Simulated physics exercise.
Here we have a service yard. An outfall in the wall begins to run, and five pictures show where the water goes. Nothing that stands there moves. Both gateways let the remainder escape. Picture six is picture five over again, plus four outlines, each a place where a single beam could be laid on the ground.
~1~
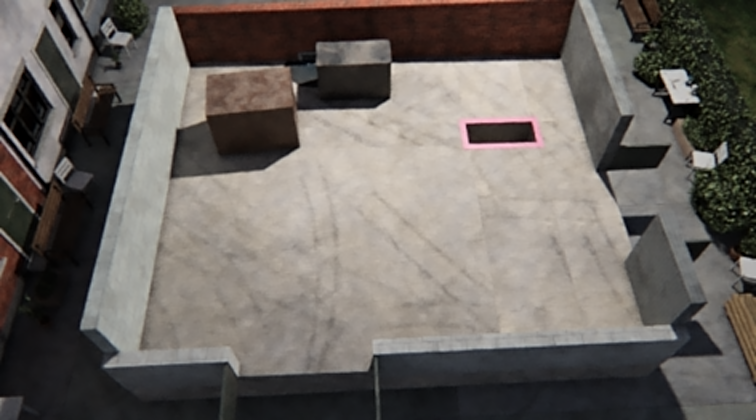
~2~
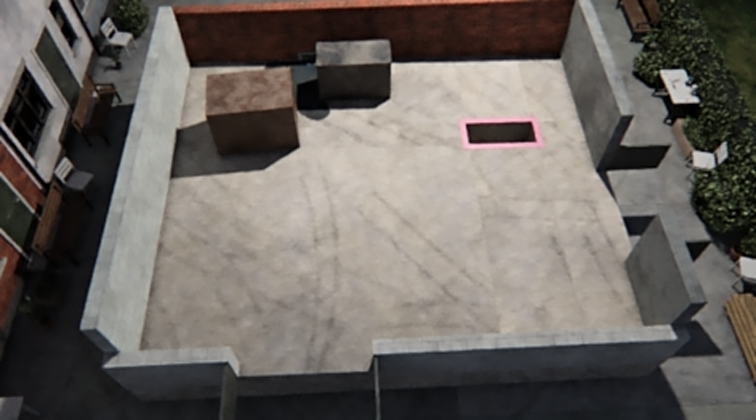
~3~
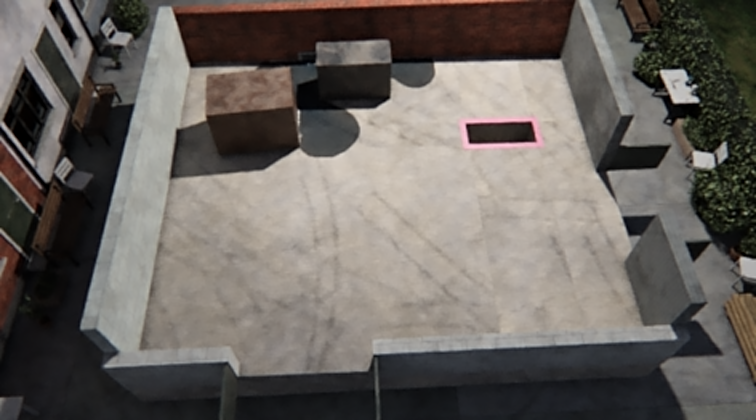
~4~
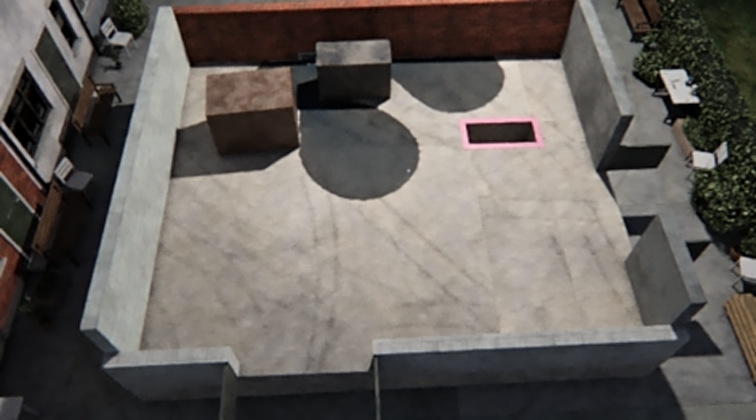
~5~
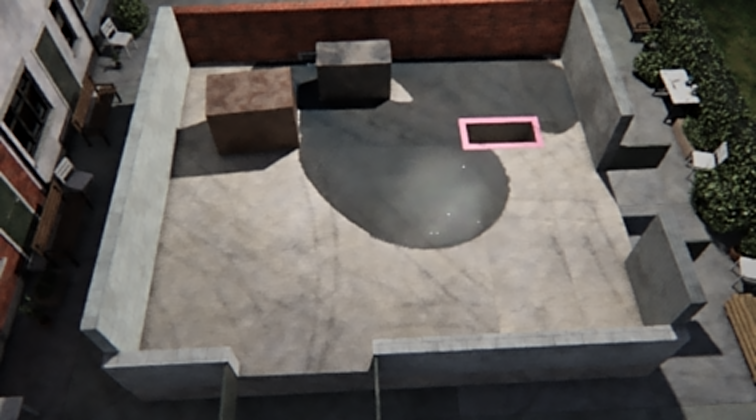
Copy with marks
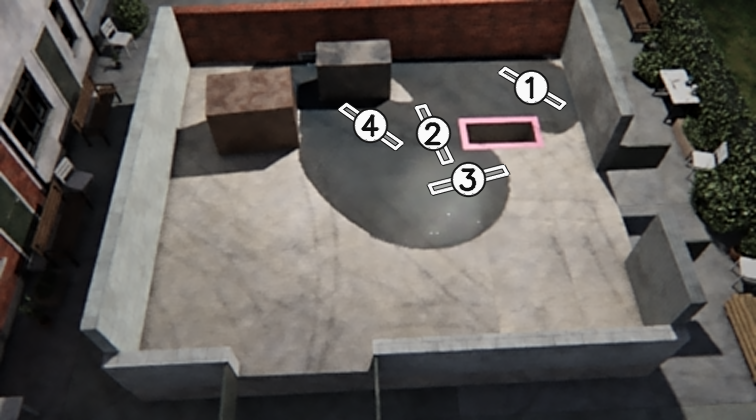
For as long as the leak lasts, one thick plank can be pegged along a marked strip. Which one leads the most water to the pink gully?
3 beats the others.
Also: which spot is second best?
That would be 1.
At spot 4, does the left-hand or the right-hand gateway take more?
The right one.
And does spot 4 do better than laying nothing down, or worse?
It is worse.
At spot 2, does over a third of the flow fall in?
No.
On the marked copy, 1 from (502, 70) to (562, 105); 2 from (420, 106) to (447, 162); 3 from (431, 189) to (505, 170); 4 from (343, 107) to (398, 145).
With 1, about 22 % of the stream goes into the pink gully, about 73 % out by the gates.
With 2, about 14 % of the stream goes into the pink gully, about 81 % out by the gates.
With 3, about 33 % of the stream goes into the pink gully, about 62 % out by the gates.
With 4, about 14 % of the stream goes into the pink gully, about 82 % out by the gates.
